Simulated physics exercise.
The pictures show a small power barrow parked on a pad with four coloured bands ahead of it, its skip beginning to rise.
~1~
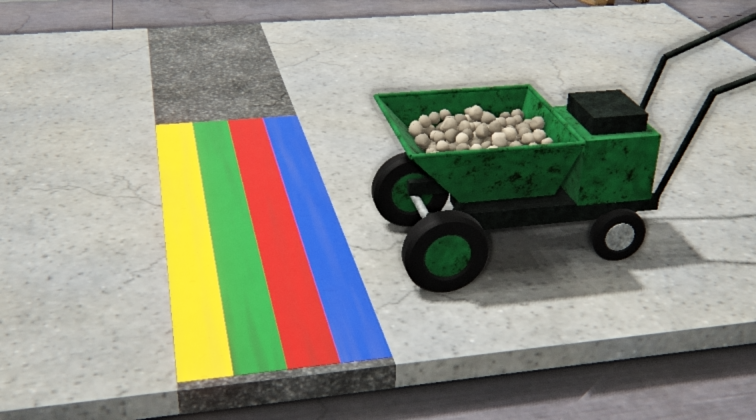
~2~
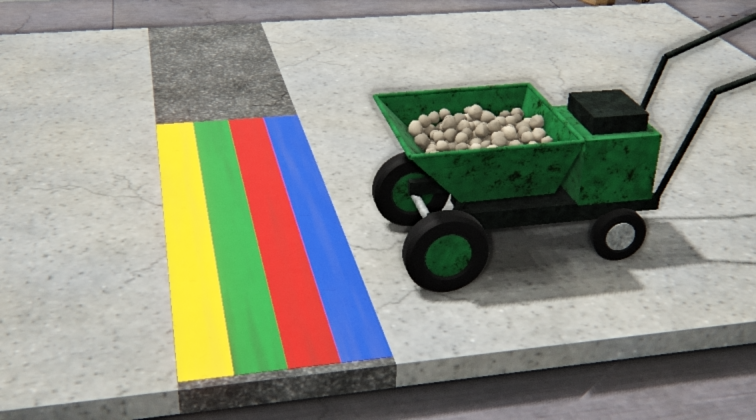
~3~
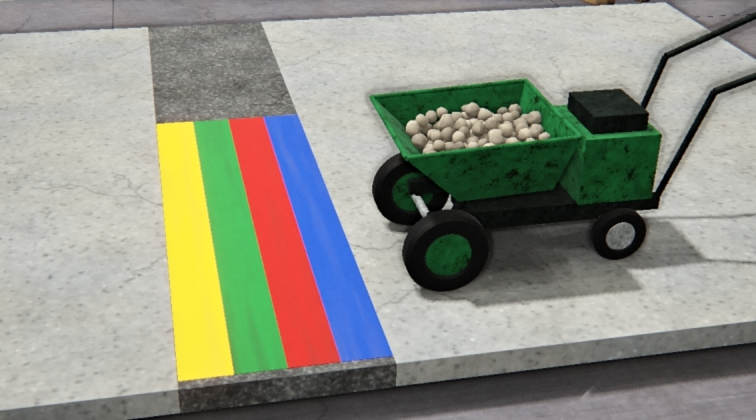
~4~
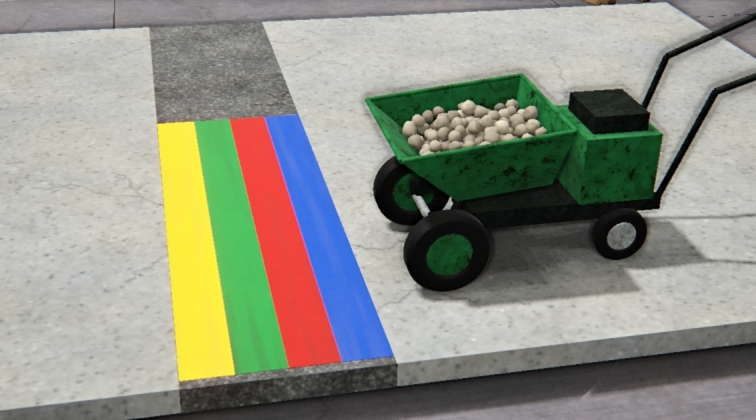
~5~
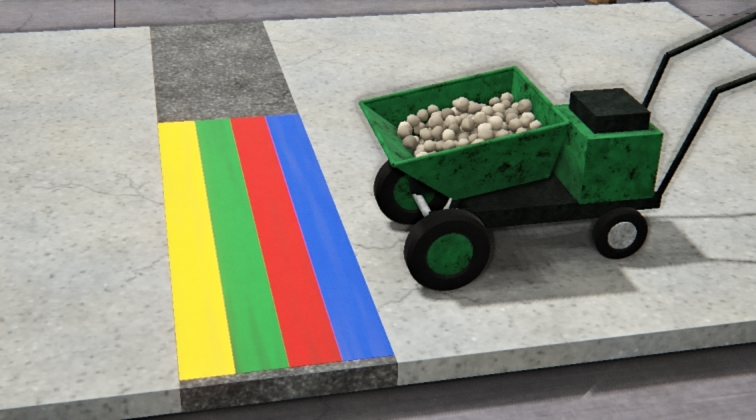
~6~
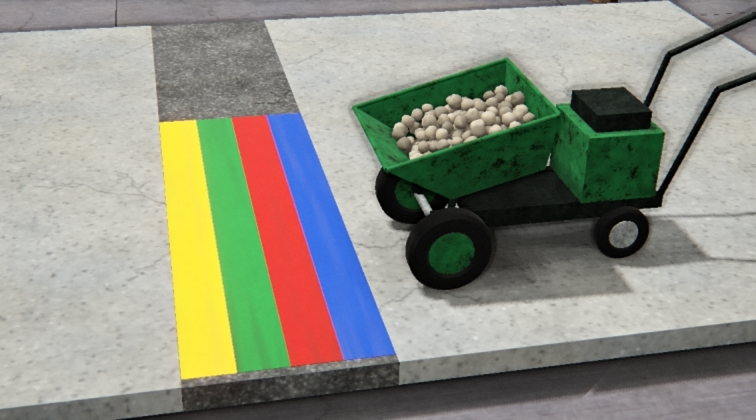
A green power barrow loaded with pale, rounded pebbles stands at the right of a light stone pad, seen from above at an angle. To its left, yellow, green, red and blue bands lie side by side on a dark strip crossing the pad. The skip starts level, then gradually tilts forward to the left, its rear rising, while the wheels and view stay almost still.
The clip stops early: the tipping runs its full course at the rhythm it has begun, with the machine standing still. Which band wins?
Most covered: The red band.
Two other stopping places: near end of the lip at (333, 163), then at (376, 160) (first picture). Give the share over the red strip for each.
First some 0, then 20 per cent.
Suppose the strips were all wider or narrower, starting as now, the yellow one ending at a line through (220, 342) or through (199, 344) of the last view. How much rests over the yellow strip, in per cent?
First some 20, then 20 per cent.
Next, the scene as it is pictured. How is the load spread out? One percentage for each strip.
In per cent, blue strip 10, red strip 40, green strip 30 and yellow strip 10.
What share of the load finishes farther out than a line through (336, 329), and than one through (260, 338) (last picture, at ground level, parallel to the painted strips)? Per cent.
Near 90 % and 30 %.
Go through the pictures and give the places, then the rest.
In the first picture, lip of the skip at (412, 157), level; top of the load at (489, 130), river pebbles; blue strip at (354, 325); red strip at (304, 331); green strip at (253, 336); yellow strip at (201, 342).
In the second picture, lip of the skip at (411, 157), level; top of the load at (489, 130).
In the third picture, lip of the skip at (407, 158), tipped barely; top of the load at (486, 127).
In the fourth picture, lip of the skip at (402, 161), tipped a little; top of the load at (494, 126).
In the fifth picture, lip of the skip at (394, 165), tipped a little; top of the load at (488, 122).
In the sixth picture, lip of the skip at (387, 170), tipped clearly; top of the load at (494, 124); blue strip at (358, 322); red strip at (308, 328); green strip at (257, 334); yellow strip at (205, 339).
Soon, skip tipped steeply; all in the skip.
A while on, skip tipped steeply; most in the skip; a stray few over the blue strip; about a quarter over the red strip; a stray few over the green strip; a stray few falling.
Towards the end, skip tipped right over; a small part in the skip; a small part over the blue strip; about half over the red strip; about a quarter over the green strip; a small part over the yellow strip; a stray few off the paint.
Finally, skip tipped right over; a stray few in the skip; a small part over the blue strip; about a third over the red strip; about a third over the green strip; a small part over the yellow strip; a small part off the paint.
